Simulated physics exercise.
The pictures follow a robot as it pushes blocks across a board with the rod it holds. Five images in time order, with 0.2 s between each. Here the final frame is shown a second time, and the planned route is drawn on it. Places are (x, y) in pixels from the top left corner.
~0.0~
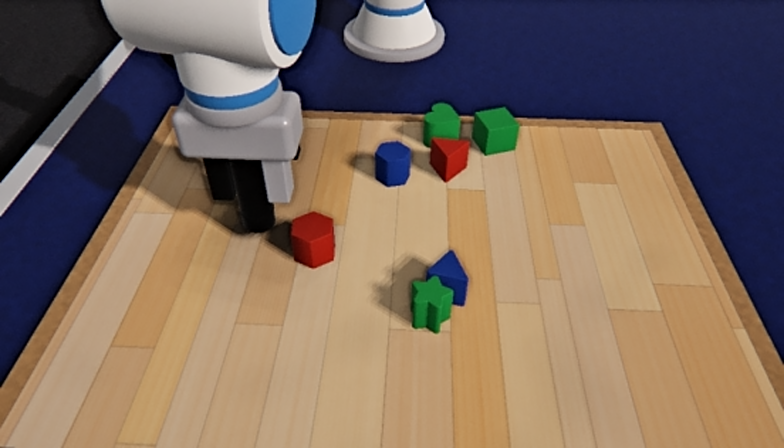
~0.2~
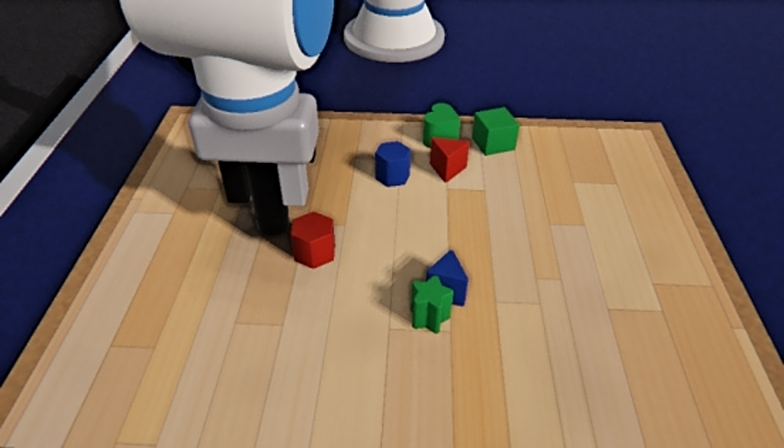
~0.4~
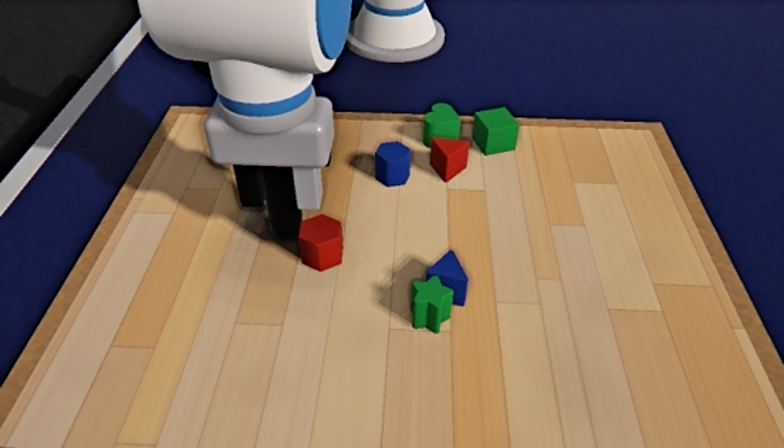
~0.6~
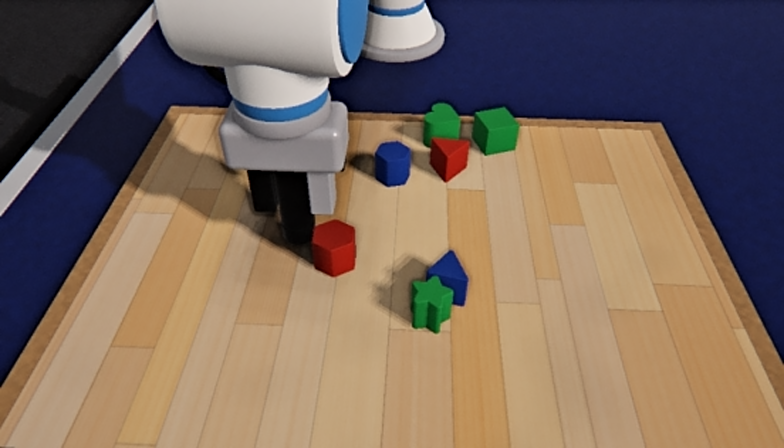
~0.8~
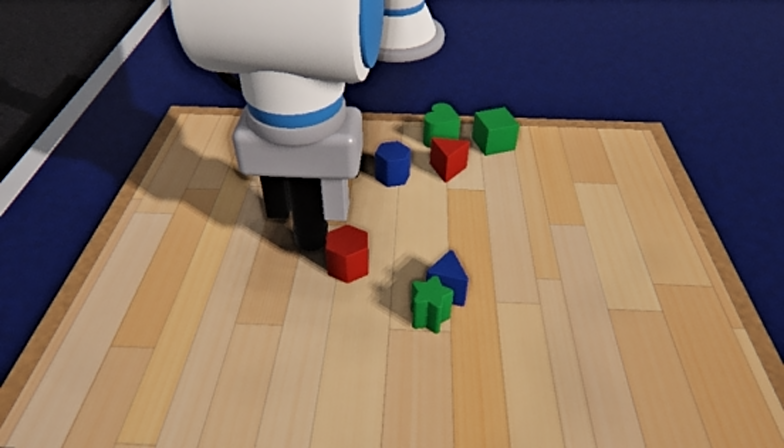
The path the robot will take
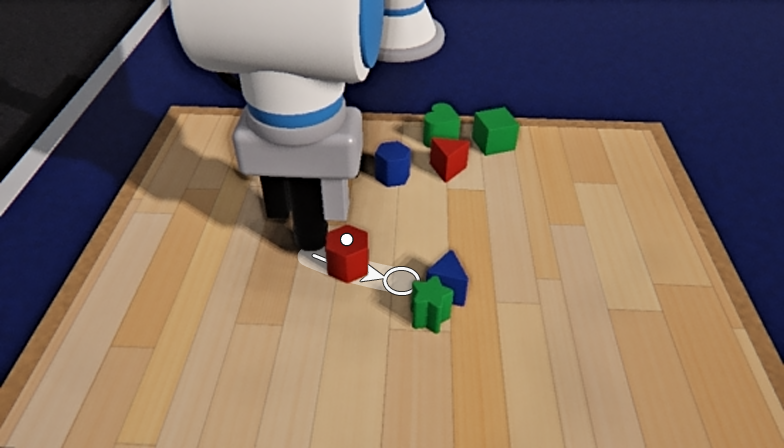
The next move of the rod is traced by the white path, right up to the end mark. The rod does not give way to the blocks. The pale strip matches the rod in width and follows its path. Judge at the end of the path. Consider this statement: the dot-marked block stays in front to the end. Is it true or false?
The statement is true.
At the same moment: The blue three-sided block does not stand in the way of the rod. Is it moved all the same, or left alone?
The blue three-sided block changes place.
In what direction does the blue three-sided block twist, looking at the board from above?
The block spins anticlockwise.
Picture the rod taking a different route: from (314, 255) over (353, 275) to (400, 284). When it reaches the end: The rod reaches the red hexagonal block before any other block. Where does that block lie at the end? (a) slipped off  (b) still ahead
The correct letter is b.
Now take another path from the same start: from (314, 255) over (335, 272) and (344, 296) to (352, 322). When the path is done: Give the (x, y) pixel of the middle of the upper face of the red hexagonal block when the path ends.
By then it is at (382, 257).
Path on the board, from (314, 255) through (355, 270) to (402, 281); the dot is on the red hexagonal block.
On the path given first. Halfway along, rod at (355, 256); red hexagonal block at (392, 256).
At the end, rod at (402, 266); red hexagonal block at (433, 273), turned 35° clockwise; green star-shaped block at (441, 304), turned 20° clockwise; blue three-sided block at (472, 274), turned 50° anticlockwise.
